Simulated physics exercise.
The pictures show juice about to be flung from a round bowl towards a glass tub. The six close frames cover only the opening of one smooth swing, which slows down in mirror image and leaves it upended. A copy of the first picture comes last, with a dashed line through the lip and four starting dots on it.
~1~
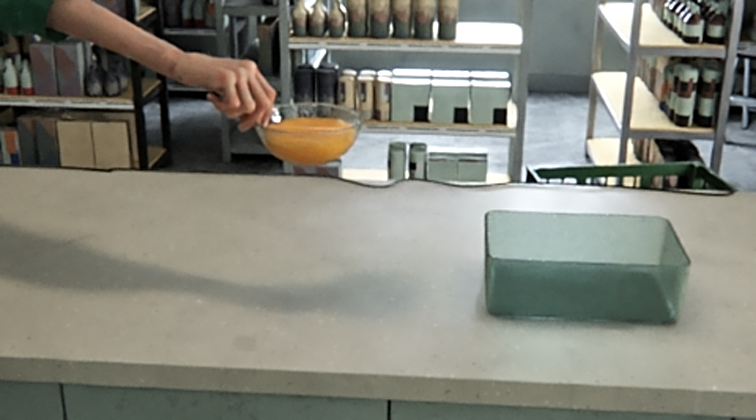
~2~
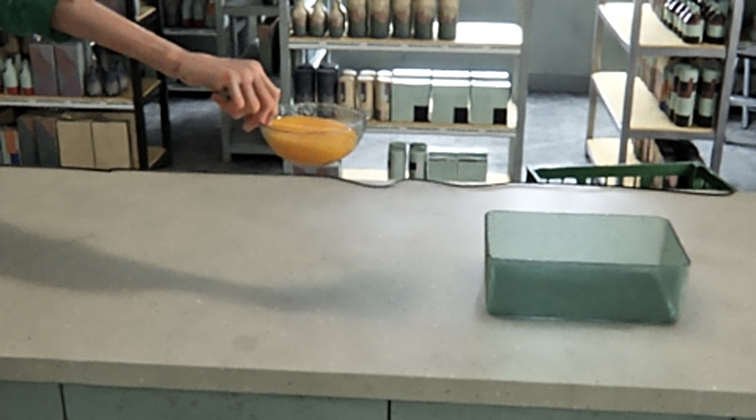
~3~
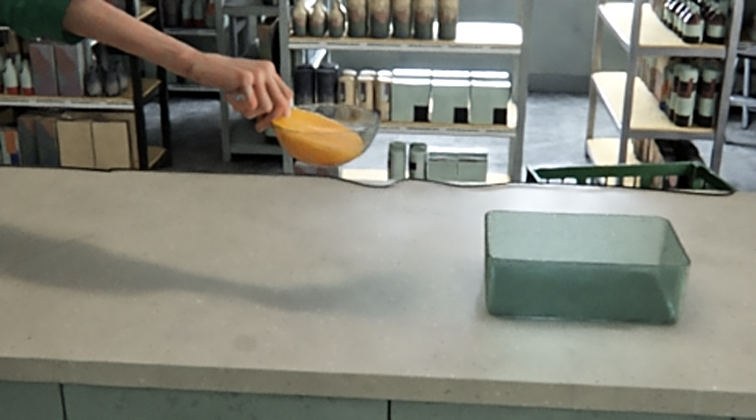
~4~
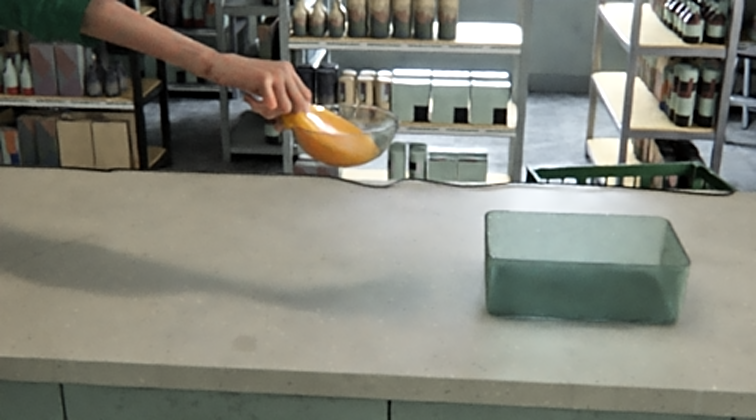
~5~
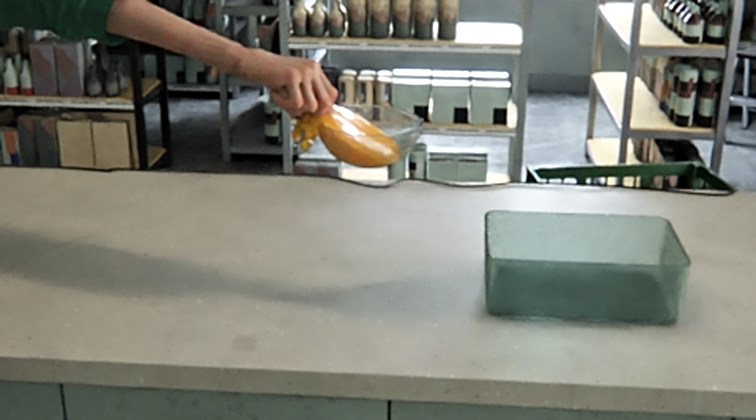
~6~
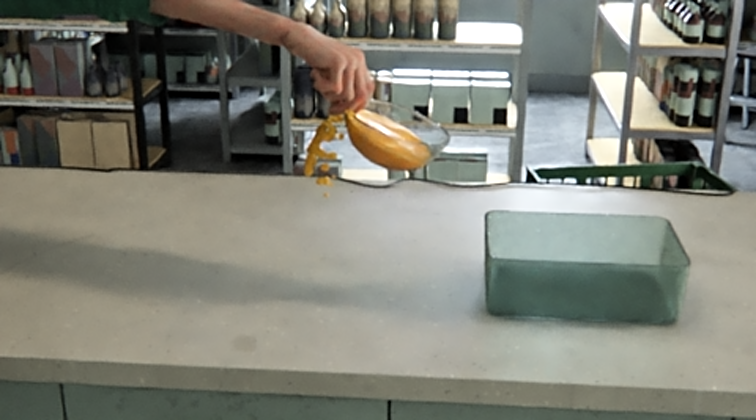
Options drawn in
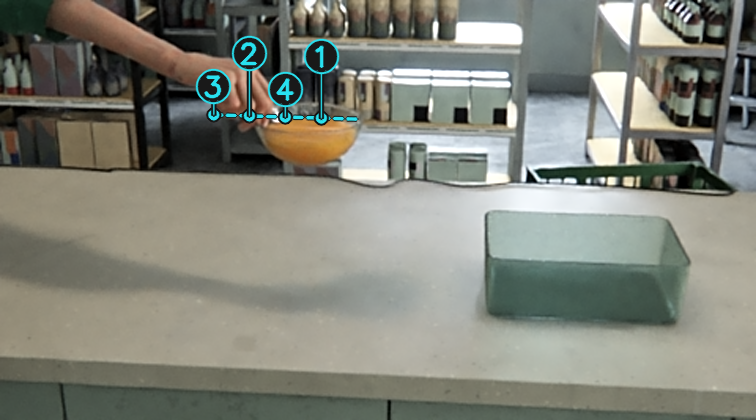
A hand held a round glass bowl of orange juice above a counter and moved it right toward a greenish glass tub, tilting it as juice slopped over the left rim and dribbled downward.
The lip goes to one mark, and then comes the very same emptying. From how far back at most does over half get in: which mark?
That is dot 1.
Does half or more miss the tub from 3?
Yes, that goes wrong.
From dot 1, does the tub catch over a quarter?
Yes.
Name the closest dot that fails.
That is dot 4.
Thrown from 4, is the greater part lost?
Yes, it does.
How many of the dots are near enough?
One.
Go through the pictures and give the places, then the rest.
Upright, lip at (361, 119); tub from (486, 313) to (680, 321); nothing has left yet, in the first frame.
Upright, lip at (365, 119); nothing has left yet, in the second frame.
Upright, lip at (378, 119); juice is over the rim, down to (283, 116), in the third frame.
Upright, lip at (397, 120); juice is over the rim, down to (287, 124), in the fourth frame.
Tipped about 3°, lip at (421, 123); juice is over the rim, down to (307, 150), in the fifth frame.
Tipped about 17°, lip at (448, 137); juice is over the rim, down to (326, 195), in the sixth frame.
On the marked copy, 1 at (321, 118); 2 at (249, 115); 3 at (213, 114); 4 at (285, 117).
If 1 is chosen, about 65 % lands in the tub, 27 % falls short and 7 % goes beside or beyond.
If 2 is chosen, about 1 % lands in the tub, 96 % falls short and 3 % goes beside or beyond.
If 3 is chosen, about 0 % lands in the tub, 99 % falls short.
If 4 is chosen, about 29 % lands in the tub, 66 % falls short and 5 % goes beside or beyond.
